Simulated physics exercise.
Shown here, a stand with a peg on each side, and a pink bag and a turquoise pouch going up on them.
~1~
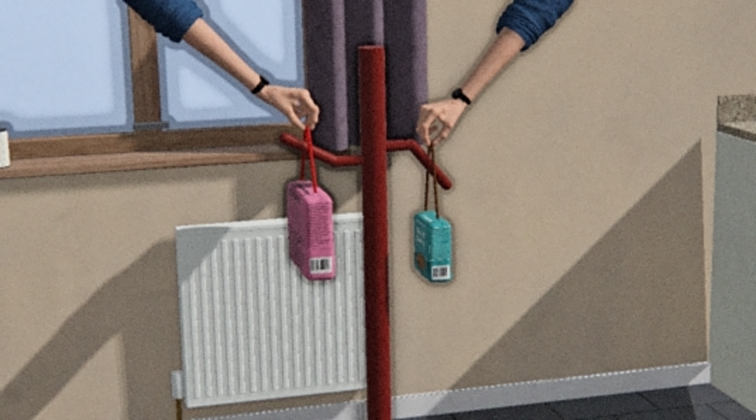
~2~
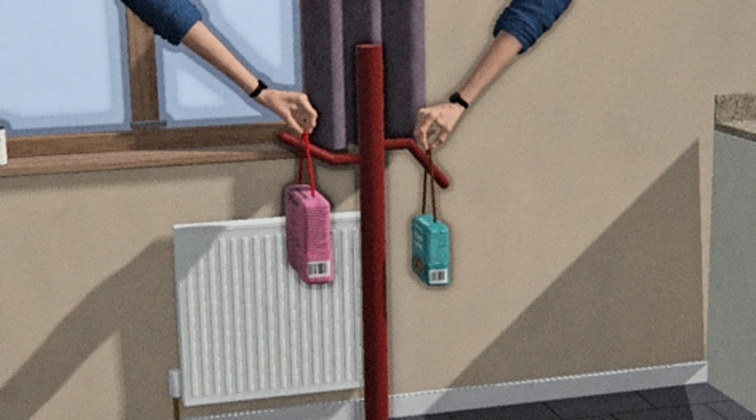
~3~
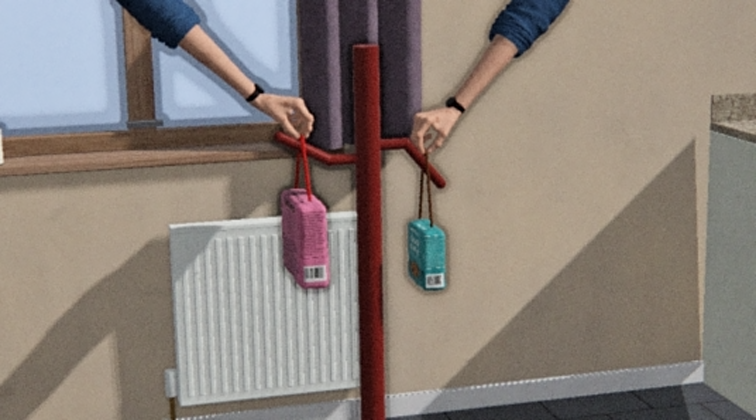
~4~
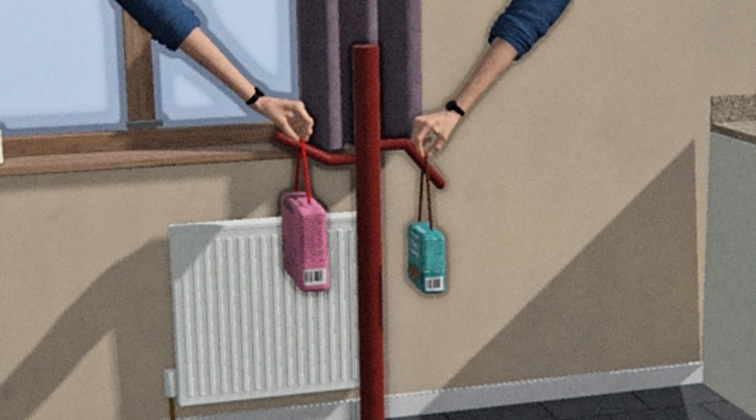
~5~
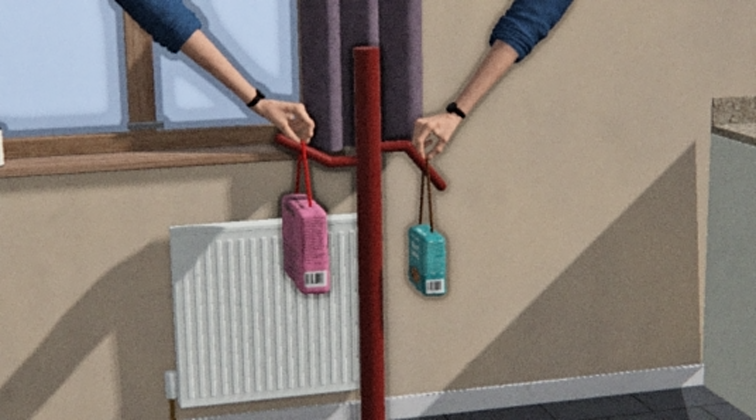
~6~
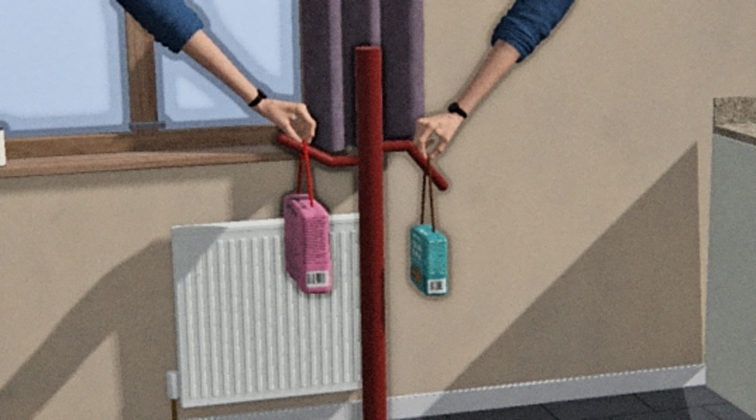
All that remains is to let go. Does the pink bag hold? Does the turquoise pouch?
As it turns out, the pink bag remains on its peg and the turquoise pouch slips off its peg.
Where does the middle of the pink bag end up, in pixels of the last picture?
Near (328, 258).
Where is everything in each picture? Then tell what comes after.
The first frame shows pink bag (310, 230); turquoise pouch (432, 247); left peg tip (285, 139); right peg tip (446, 185).
The second frame shows pink bag (308, 234); turquoise pouch (429, 251).
The third frame shows pink bag (304, 238); turquoise pouch (426, 255).
The fourth frame shows pink bag (304, 241); turquoise pouch (426, 258).
The fifth frame shows pink bag (305, 243); turquoise pouch (426, 261).
The sixth frame shows pink bag (307, 243); turquoise pouch (428, 261); left peg tip (281, 139), pointing up; right peg tip (443, 186), sloping steeply down.
Then, 0.28 s past the final frame, pink bag on its peg near (310, 249); turquoise pouch falling near (429, 345).
Then, 0.56 s past the final frame, pink bag on its peg near (326, 255); turquoise pouch on the floor.
Then, 0.90 s past the final frame, pink bag on its peg near (347, 256); turquoise pouch on the floor.
When it is over, pink bag on its peg near (328, 258); turquoise pouch on the floor. The pink bag stays hanging and the turquoise pouch drops to the floor.
